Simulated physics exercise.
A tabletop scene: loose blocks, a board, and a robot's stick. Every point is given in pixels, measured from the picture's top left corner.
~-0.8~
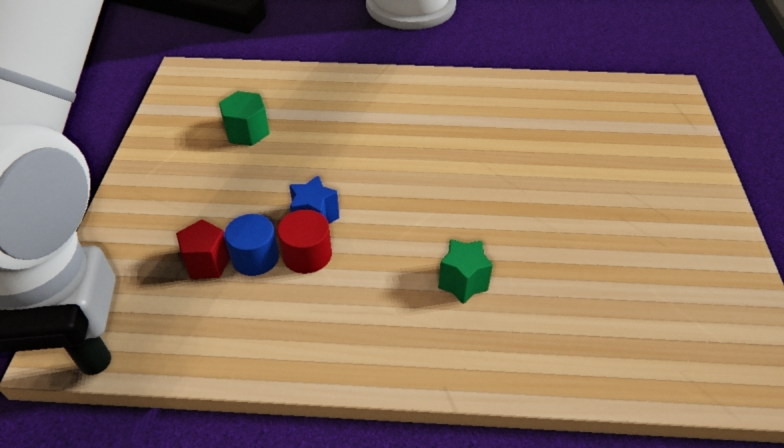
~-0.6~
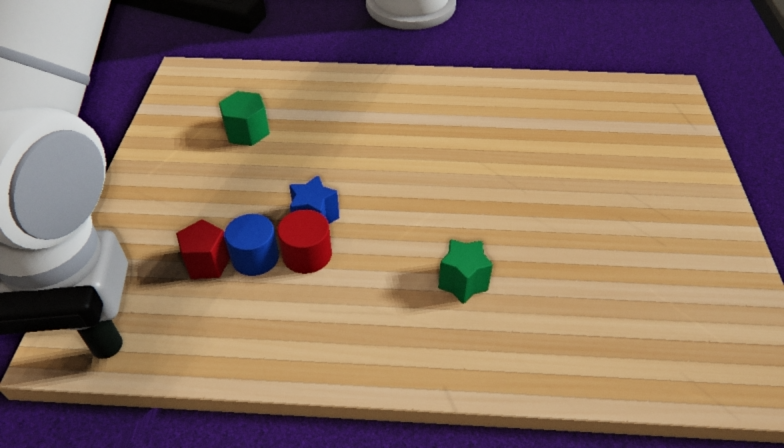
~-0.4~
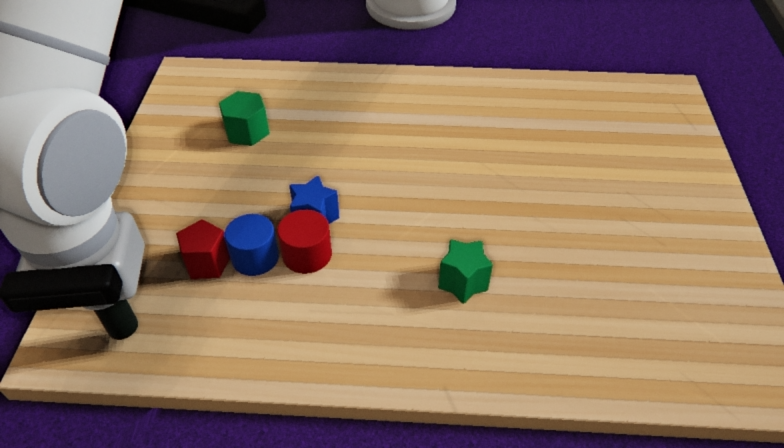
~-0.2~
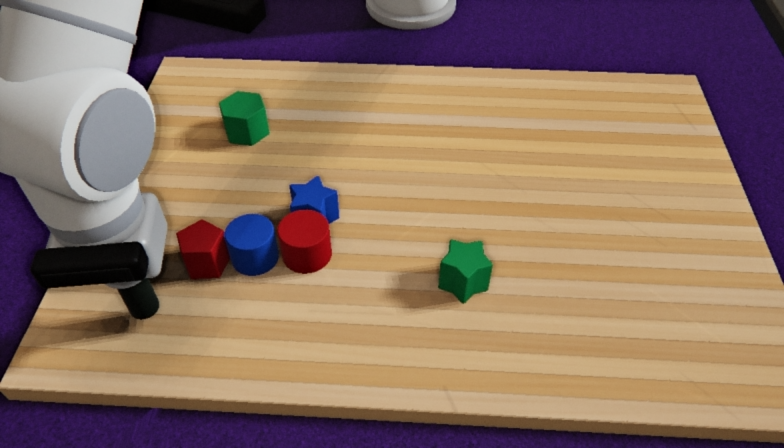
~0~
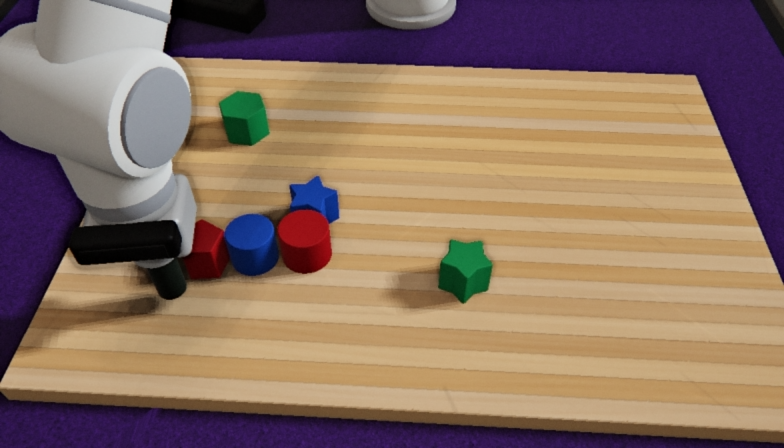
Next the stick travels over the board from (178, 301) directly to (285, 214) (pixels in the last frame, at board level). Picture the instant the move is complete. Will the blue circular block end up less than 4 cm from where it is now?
My answer is no.
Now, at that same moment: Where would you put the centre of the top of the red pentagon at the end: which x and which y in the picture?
Its top middle is near (216, 204).
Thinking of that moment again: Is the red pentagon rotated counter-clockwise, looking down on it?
I believe so.
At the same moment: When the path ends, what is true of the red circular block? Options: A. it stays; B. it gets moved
The one that fits is B, it gets moved.
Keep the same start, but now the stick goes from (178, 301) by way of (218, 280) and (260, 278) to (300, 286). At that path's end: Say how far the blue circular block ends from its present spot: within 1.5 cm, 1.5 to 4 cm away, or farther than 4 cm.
It goes 1.5 to 4 cm.
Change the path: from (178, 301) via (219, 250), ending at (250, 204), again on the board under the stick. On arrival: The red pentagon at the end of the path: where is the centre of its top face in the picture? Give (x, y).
Roughly at (258, 156).
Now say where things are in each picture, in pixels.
In the first frame, stick tip at (96, 362); block tops, red pentagon at (199, 237); blue circular block at (249, 231); red circular block at (303, 227); blue star-shaped block at (311, 193).
In the second frame, stick at (107, 346); blocks unchanged.
In the third frame, stick at (123, 328); blocks unchanged.
In the fourth frame, stick at (145, 308); blocks unchanged.
In the fifth frame, stick at (173, 289); red pentagon at (199, 237); blue circular block at (249, 231); red circular block at (303, 227); blue star-shaped block at (311, 193).
The first path, step by step. One third of the way, stick at (212, 258); red pentagon at (209, 218).
Two thirds of the way, stick at (250, 228); red pentagon at (216, 204), turned 50° anticlockwise; blue circular block at (284, 216); red circular block at (330, 228); blue star-shaped block at (319, 190), turned 25° anticlockwise.
At the end, stick at (282, 202); red pentagon at (216, 204), turned 50° anticlockwise; blue circular block at (301, 208); red circular block at (338, 232); blue star-shaped block at (331, 186), turned 40° anticlockwise.
